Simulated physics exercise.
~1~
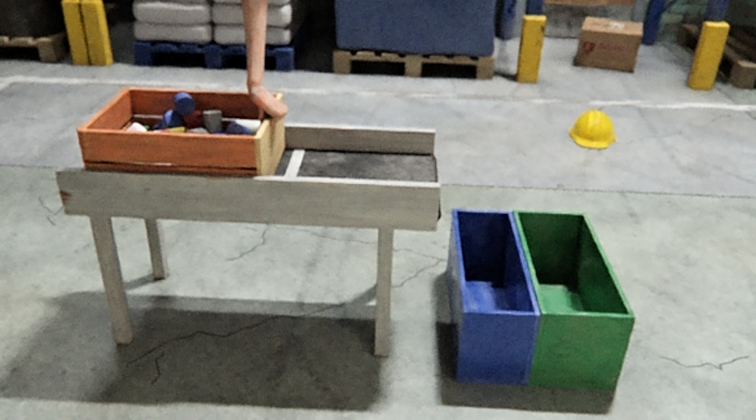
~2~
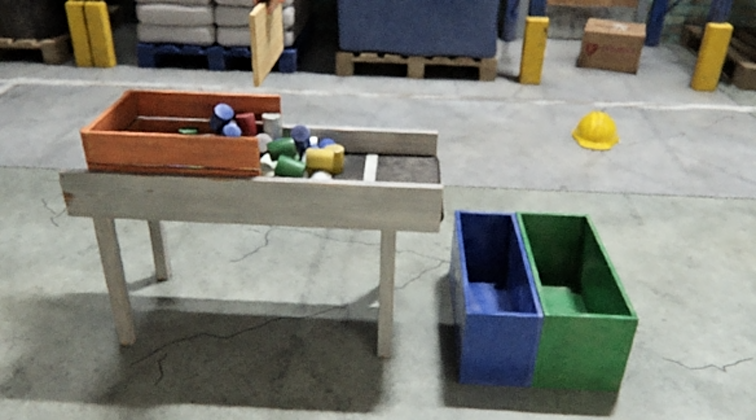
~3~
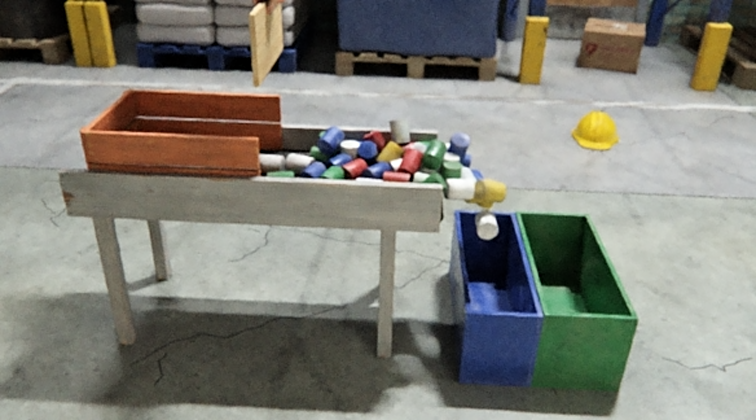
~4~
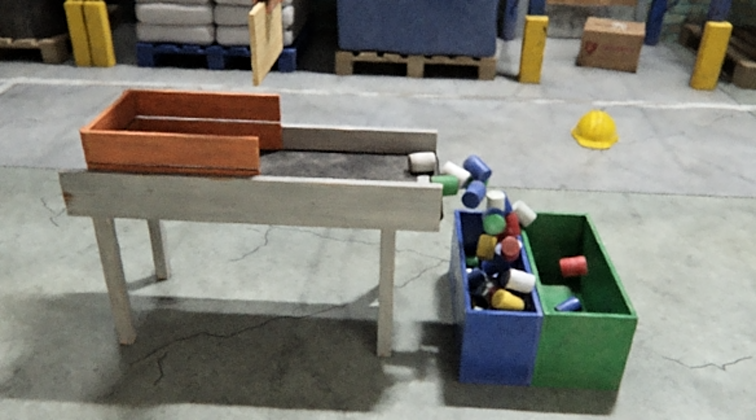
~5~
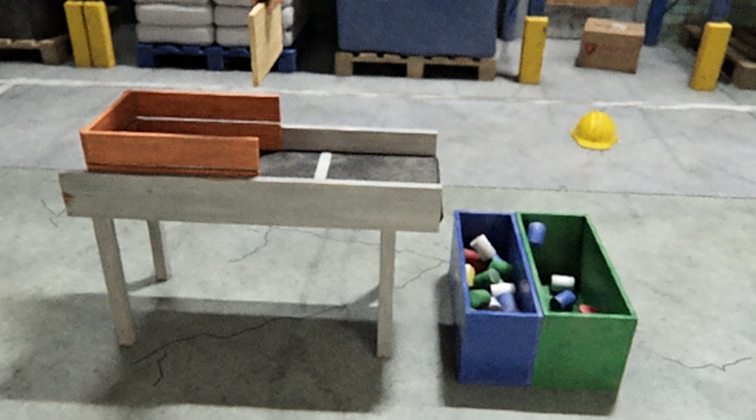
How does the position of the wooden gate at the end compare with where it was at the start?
At the start the gate stands upright across the right end of the orange pen, closing it off. At the end it hangs upright well above the belt, leaving that end of the pen open.
